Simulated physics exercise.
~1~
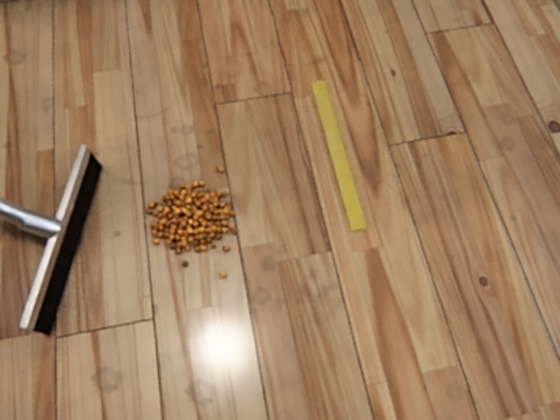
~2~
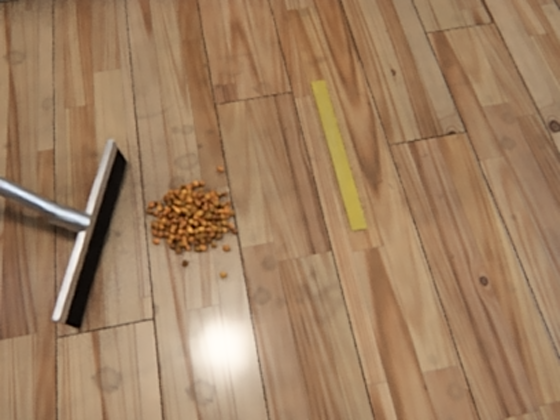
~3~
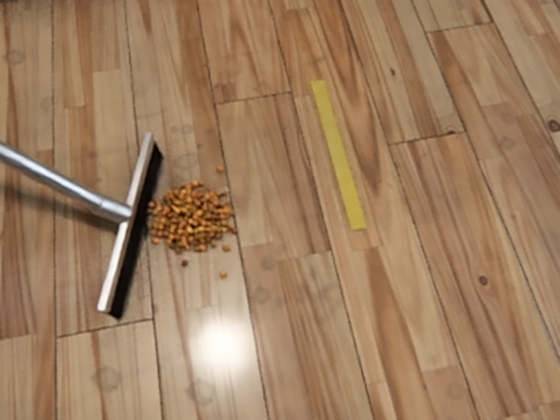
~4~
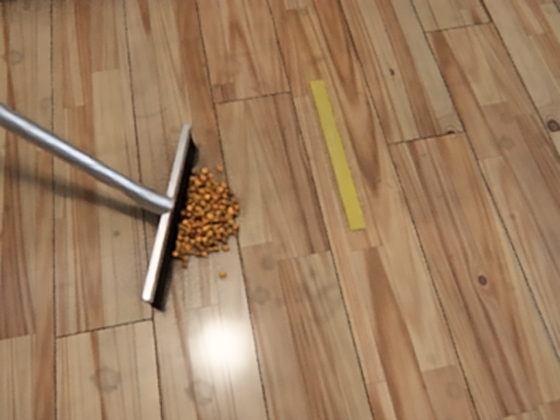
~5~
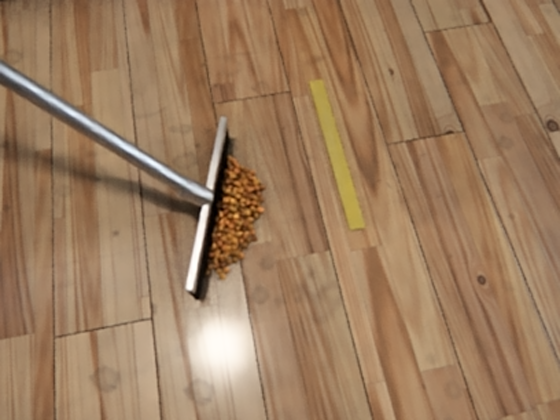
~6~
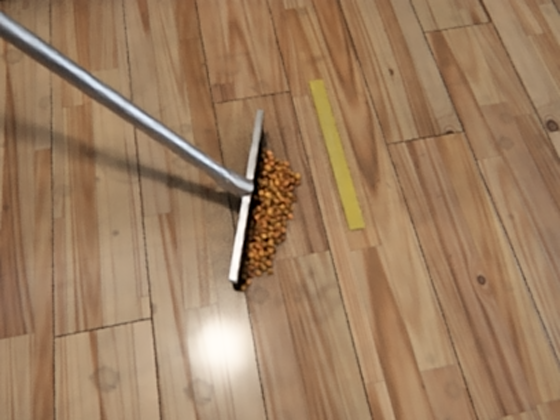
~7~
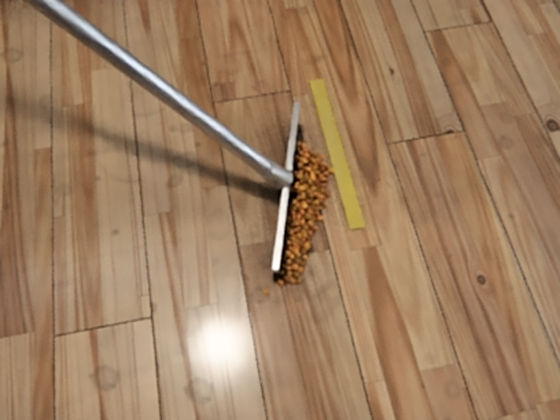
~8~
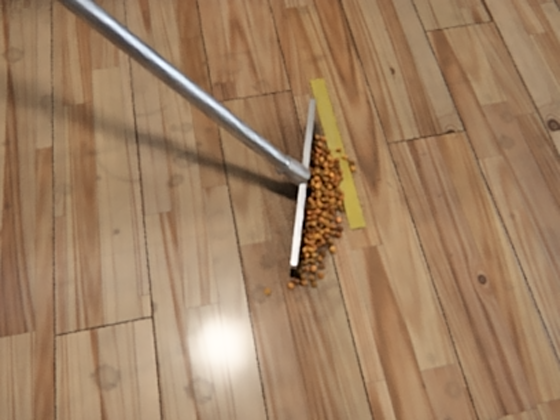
On a wooden plank floor, a small heap of orange-brown roasted chickpeas lies between a long-handled squeegee at the left and a flat yellow strip at the right. The squeegee slides right across the bare boards until its dark blade meets the heap. It pushes the chickpeas along, and they bunch into a long, narrow band against the blade. A few stragglers slip out near the blade's lower end as the band nears the strip. Finally, a few chickpeas reach the yellow strip, while most remain just short of it, beside the blade.
